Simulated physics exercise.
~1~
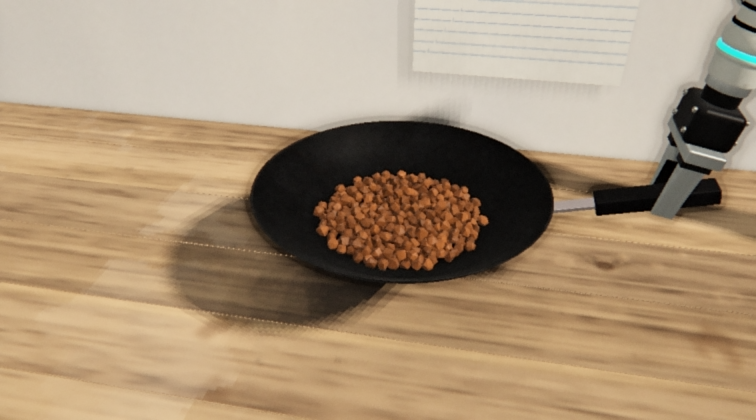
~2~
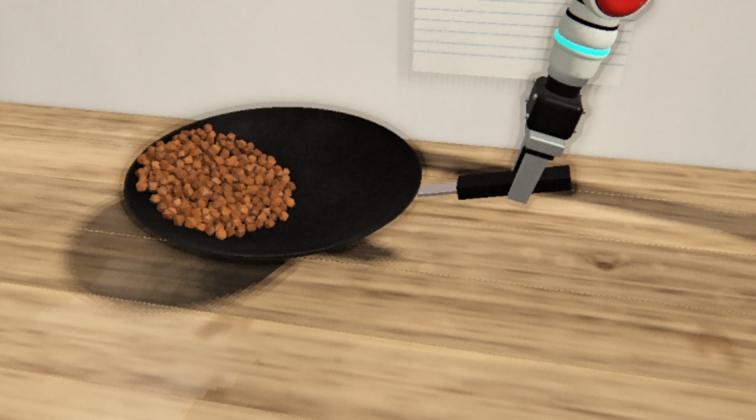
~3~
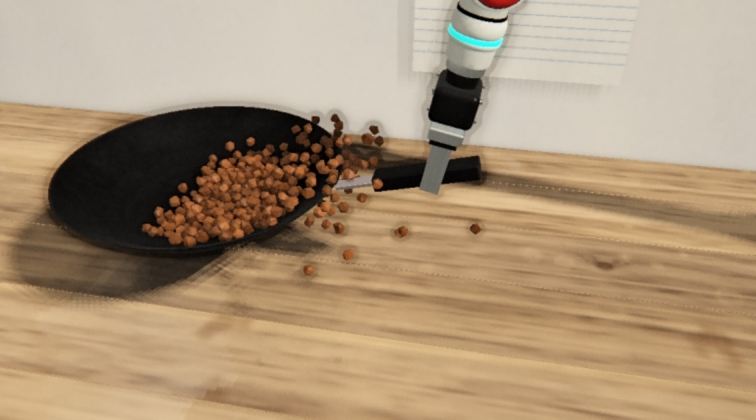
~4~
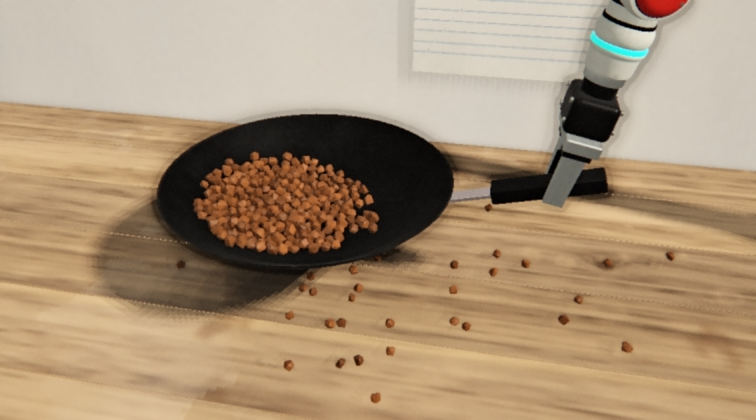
A robot arm jerks a black wok left, then right, spilling some brown pellets onto the table.
